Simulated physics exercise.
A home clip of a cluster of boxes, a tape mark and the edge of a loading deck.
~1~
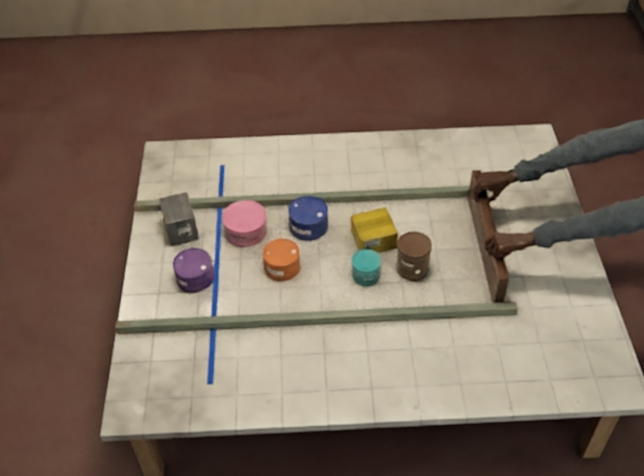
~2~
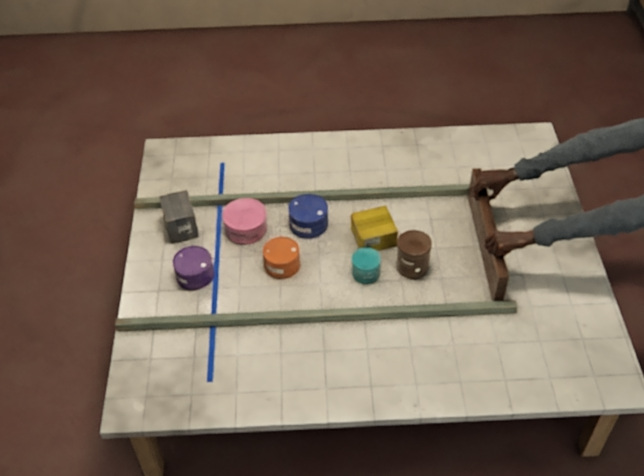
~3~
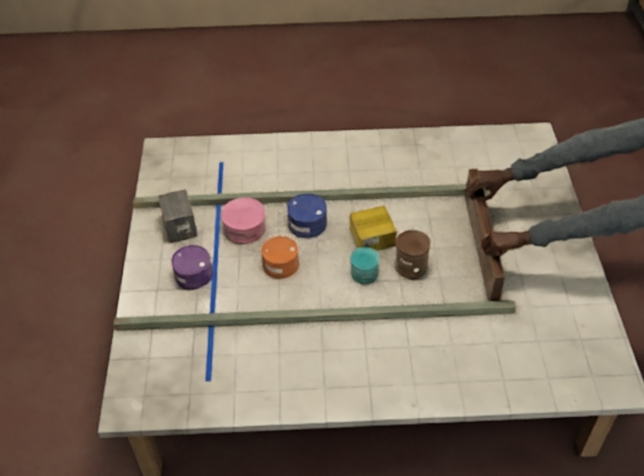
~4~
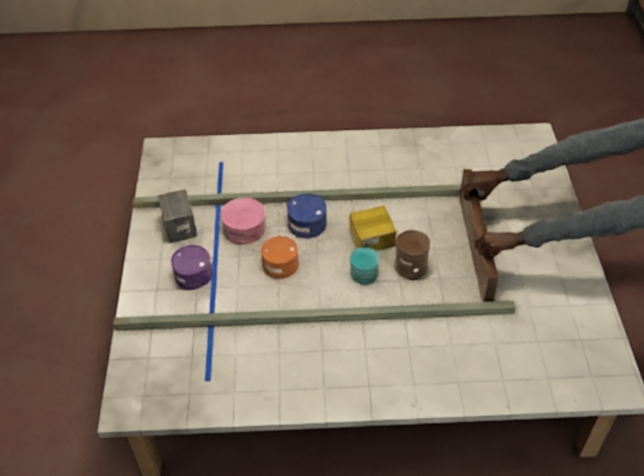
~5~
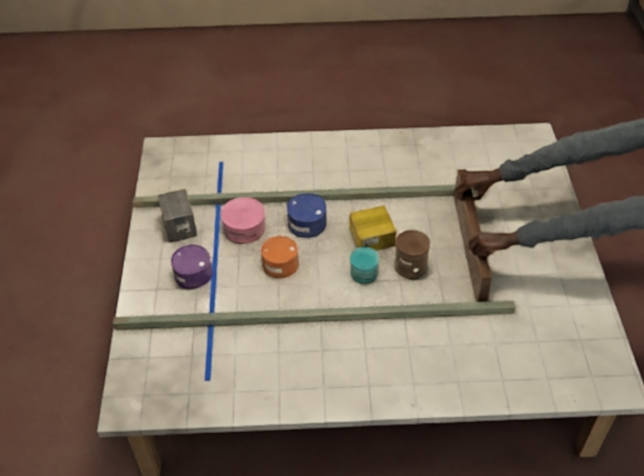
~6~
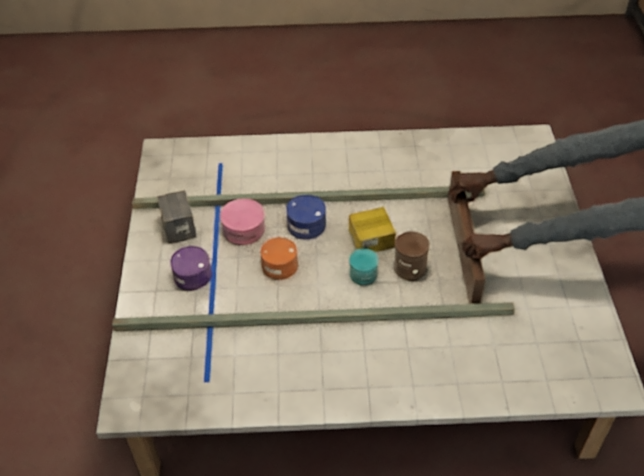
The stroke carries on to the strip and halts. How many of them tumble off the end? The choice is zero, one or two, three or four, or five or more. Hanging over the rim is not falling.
As it turns out, the number that fall off is one or two.
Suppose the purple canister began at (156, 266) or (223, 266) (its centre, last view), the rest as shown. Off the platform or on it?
In that order, it survives; does not fall.
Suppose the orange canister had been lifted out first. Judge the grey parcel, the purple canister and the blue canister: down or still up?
The grey parcel falls, the purple canister survives, the blue canister remains up.
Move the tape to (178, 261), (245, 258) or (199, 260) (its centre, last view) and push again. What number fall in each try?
Down on the ground: 4, 1 and 3.
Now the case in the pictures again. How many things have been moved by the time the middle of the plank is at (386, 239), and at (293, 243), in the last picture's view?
The counts are 3 and 7.
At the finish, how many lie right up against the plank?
That makes 3.
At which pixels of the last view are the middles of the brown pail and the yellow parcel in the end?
Near (195, 271) and (196, 235).
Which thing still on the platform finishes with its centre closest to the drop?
It is the purple canister.
A little later, none off yet; grey parcel at rest near (177, 217); purple canister at rest near (191, 268); pink pail at rest near (243, 222).
Next, none off yet; grey parcel shifted a little near (162, 216); purple canister at rest near (191, 268); pink pail shifted about its own width near (198, 225).
When it is over, the number that fall off is one or two; down, pink pail and grey parcel.
